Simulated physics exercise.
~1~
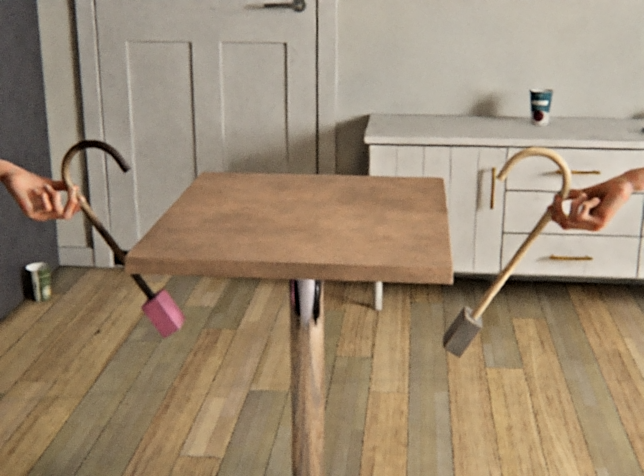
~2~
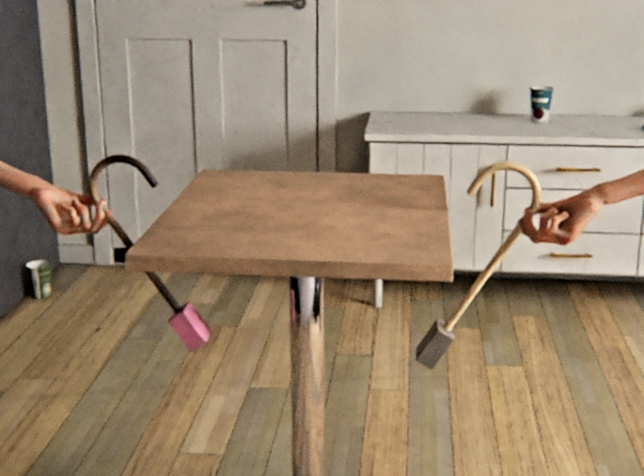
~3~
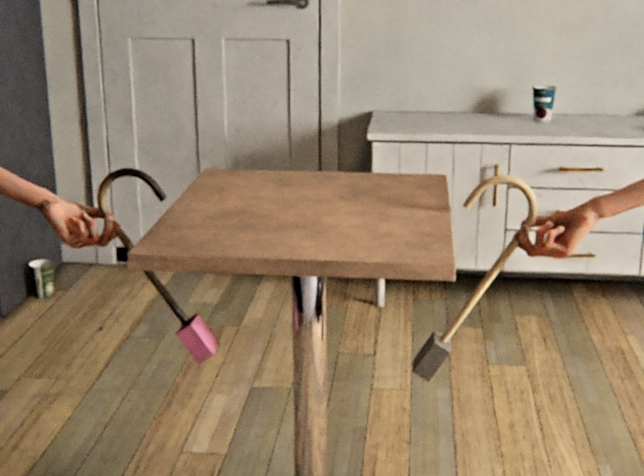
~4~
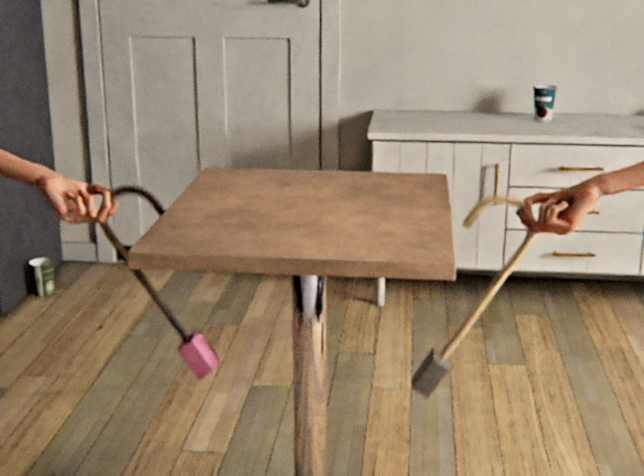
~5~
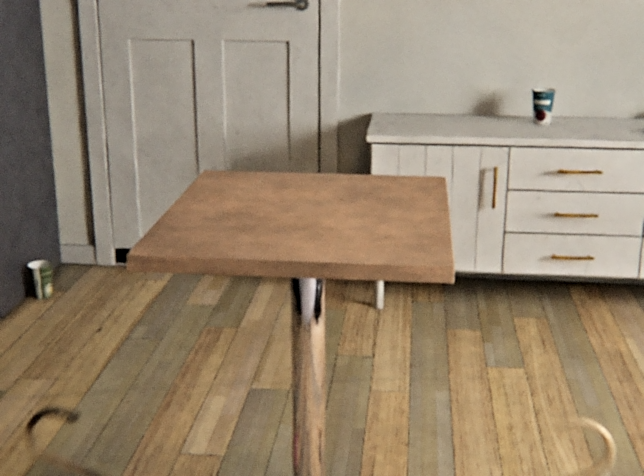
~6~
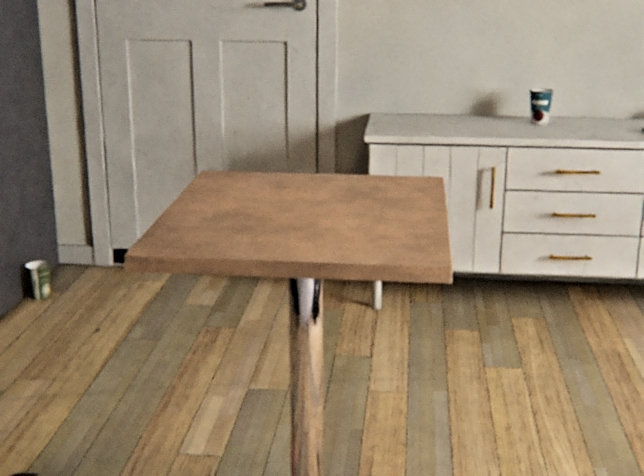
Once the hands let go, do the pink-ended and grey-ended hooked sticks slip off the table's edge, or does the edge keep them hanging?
Both slip off. The pink-ended stick drops past the left edge, and the grey-ended one drops past the right edge.
